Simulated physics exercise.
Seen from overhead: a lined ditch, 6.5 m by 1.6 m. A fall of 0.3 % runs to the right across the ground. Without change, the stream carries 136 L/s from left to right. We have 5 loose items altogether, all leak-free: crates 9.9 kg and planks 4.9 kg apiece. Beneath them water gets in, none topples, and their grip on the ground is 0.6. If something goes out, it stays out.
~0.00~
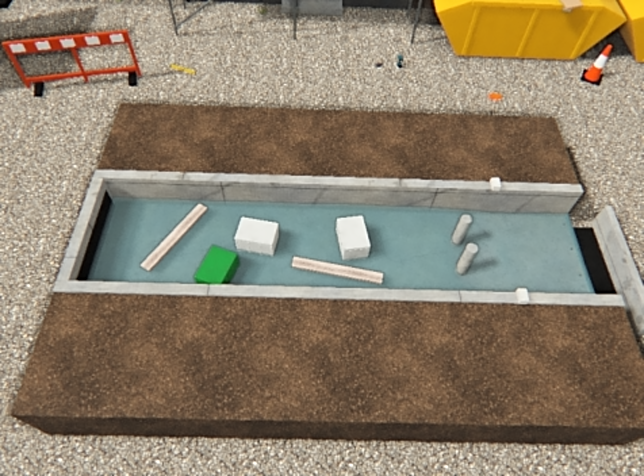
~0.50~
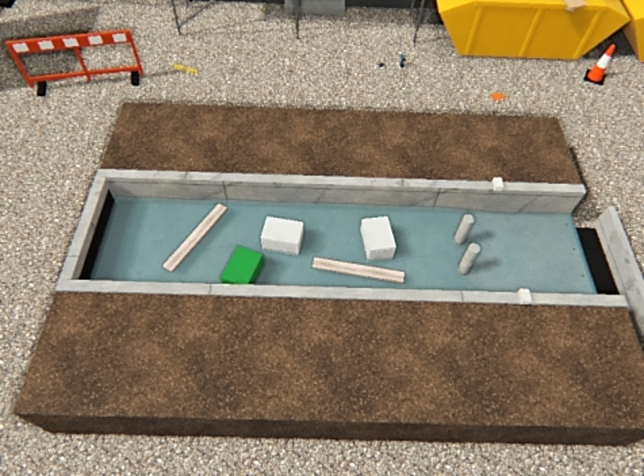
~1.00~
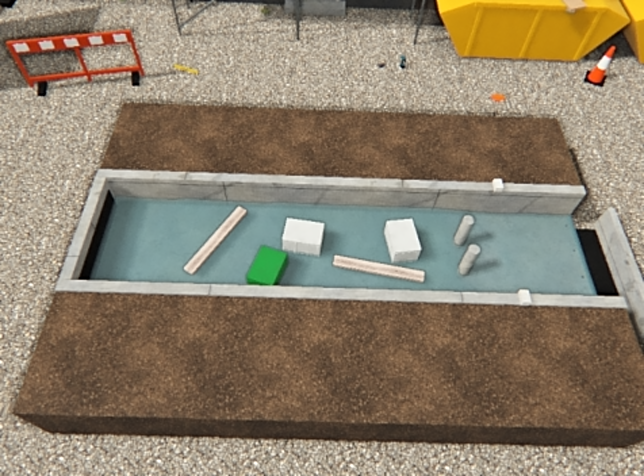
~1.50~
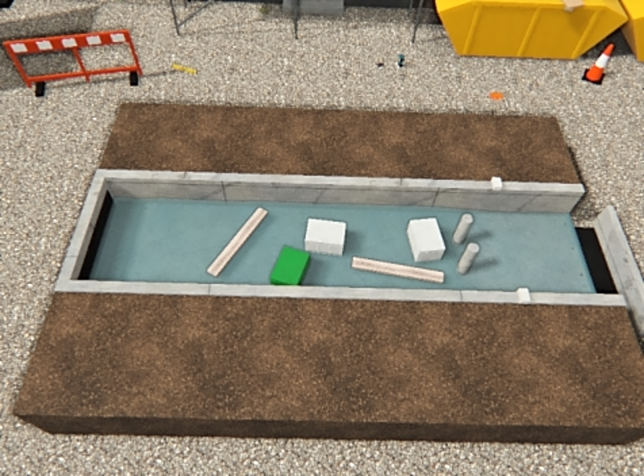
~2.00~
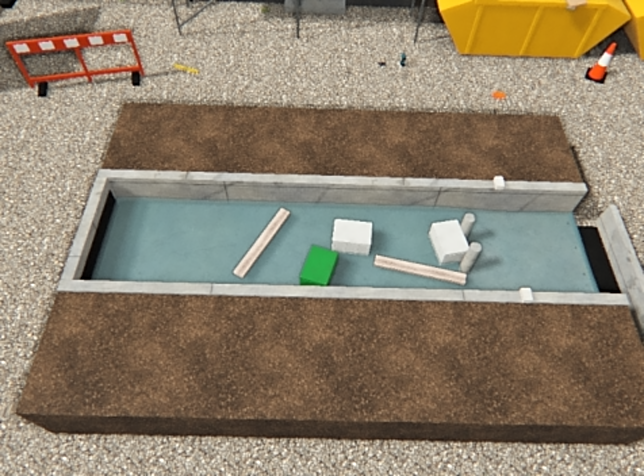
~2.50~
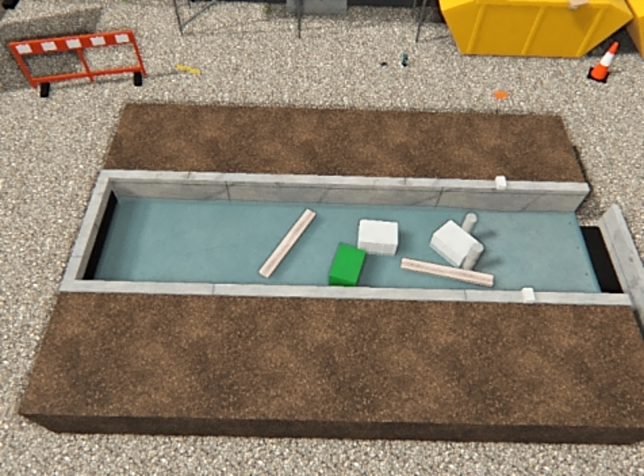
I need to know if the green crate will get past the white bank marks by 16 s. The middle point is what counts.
I expect it will clear the marks in time.
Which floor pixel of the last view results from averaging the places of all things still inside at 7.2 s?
It works out to somewhere near (429, 242) on the floor.
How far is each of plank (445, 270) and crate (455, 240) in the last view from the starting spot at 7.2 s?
Taking them in order, the first is gone out and the second is 140 cm.
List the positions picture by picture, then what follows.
The first picture shows the green crate at (216, 265), afloat; 14 cm deep round most things; 0 of 5 have shifted.
The second picture shows the green crate at (242, 266), afloat, 30 cm from its start; about 1280 L in view; 5 of 5 have shifted.
The third picture shows the green crate at (267, 265), afloat, 62 cm from its start; 14 cm deep round most things; 5 of 5 have shifted.
The fourth picture shows the green crate at (290, 266), afloat, 92 cm from its start; 14 cm deep round most things; 5 of 5 have shifted.
The fifth picture shows the green crate at (319, 265), afloat, 126 cm from its start; 13 cm deep round most things; 5 of 5 have shifted.
The sixth picture shows the green crate at (348, 263), afloat, 161 cm from its start; about 1260 L in view; 5 of 5 have shifted.
After 3.5 s the green crate is near (400, 260), 2.3 m from its start, afloat; 1 of 5 are over the mark; 5 afloat.
After 7.2 s the green crate has gone out; 2 of 5 are over the mark; 3 afloat.
After 12.0 s the green crate has gone out; 3 of 5 are over the mark; 3 afloat.
After 16.0 s the green crate has gone out; 3 of 5 are over the mark; 2 afloat.
